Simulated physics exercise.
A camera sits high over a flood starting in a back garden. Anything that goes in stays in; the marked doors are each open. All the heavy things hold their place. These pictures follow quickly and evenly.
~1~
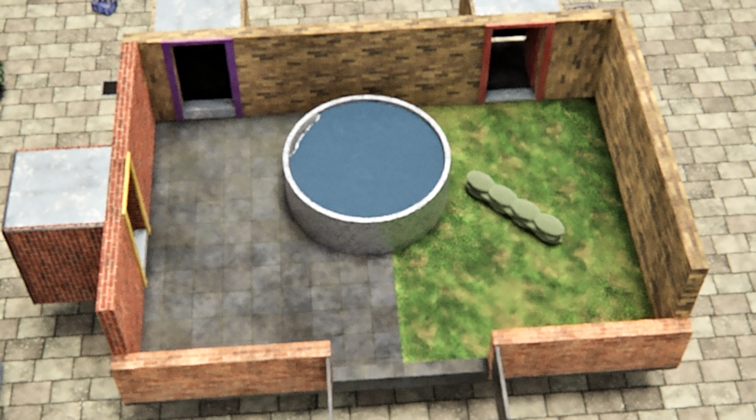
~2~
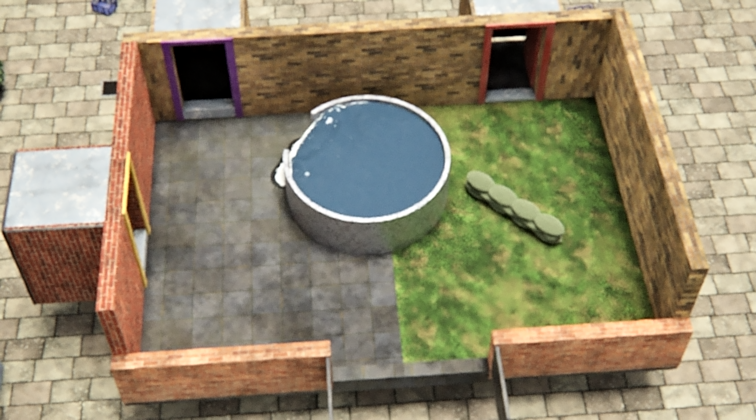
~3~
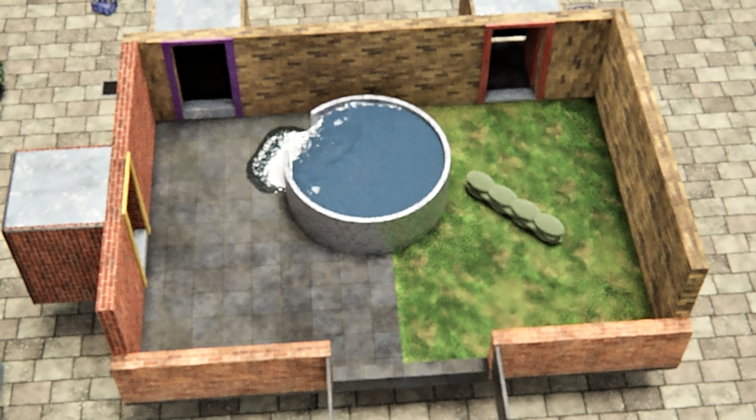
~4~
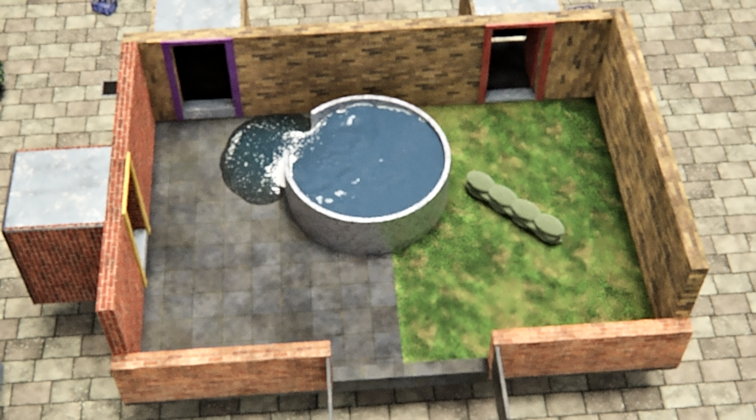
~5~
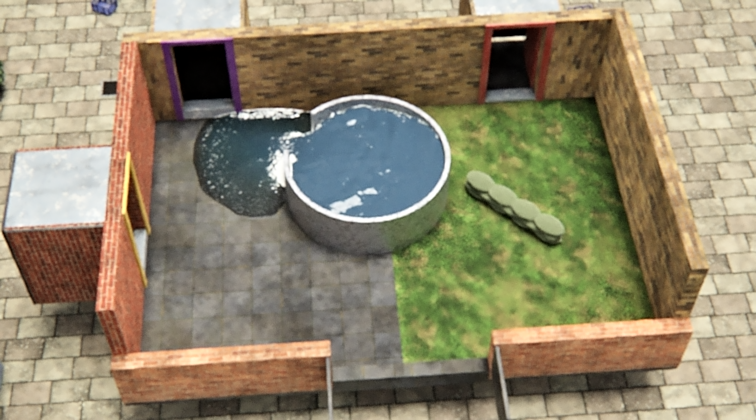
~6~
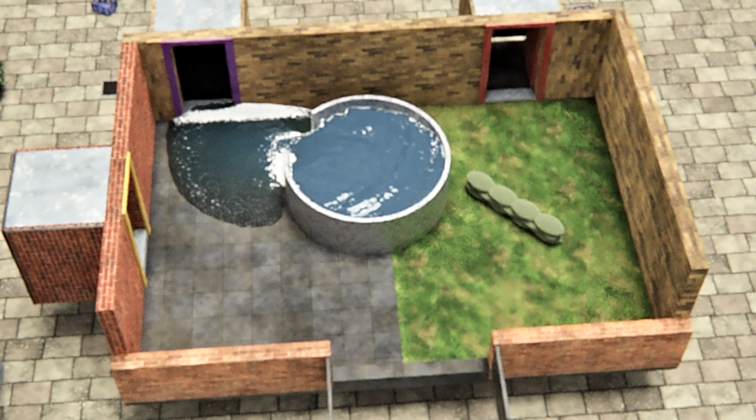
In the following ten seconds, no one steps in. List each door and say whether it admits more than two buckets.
Yellow door - admits no more than two; purple door - admits more than two; red door - admits no more than two.
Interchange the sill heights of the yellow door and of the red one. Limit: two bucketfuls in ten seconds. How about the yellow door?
After the swap, yellow overflows.
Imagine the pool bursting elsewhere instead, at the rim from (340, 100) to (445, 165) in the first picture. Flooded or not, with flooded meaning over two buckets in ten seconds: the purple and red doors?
Purple remains within limit and red tops the threshold.
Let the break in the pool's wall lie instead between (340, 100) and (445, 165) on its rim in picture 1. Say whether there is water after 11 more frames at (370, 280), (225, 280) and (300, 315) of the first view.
The first spot is spared, the second spared, the third spared.
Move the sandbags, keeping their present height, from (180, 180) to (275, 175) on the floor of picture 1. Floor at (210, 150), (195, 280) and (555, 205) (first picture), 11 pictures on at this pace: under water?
Readings in sequence: Wet through / wet through / unflooded.
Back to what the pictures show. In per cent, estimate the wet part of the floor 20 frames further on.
I make it 50 per cent.
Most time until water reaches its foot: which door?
I say the red-painted one.
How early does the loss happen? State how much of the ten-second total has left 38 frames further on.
Note - share reached: 55 %.
A moment on, water covers 20 % of the floor; the yellow door not reached, the purple door under two buckets in, the red door not reached.
Next, water covers 25 % of the floor; the yellow door wet at the sill, nothing in, the purple door over two buckets in, the red door not reached.
Then, water covers 50 % of the floor; the yellow door wet at the sill, nothing in, the purple door far over two buckets in, the red door not reached.
Later, water covers 75 % of the floor; the yellow door wet at the sill, nothing in, the purple door far over two buckets in, the red door wet at the sill, nothing in.
In the end, water covers 95 % of the floor; the yellow door wet at the sill, nothing in, the purple door far over two buckets in, the red door wet at the sill, nothing in.
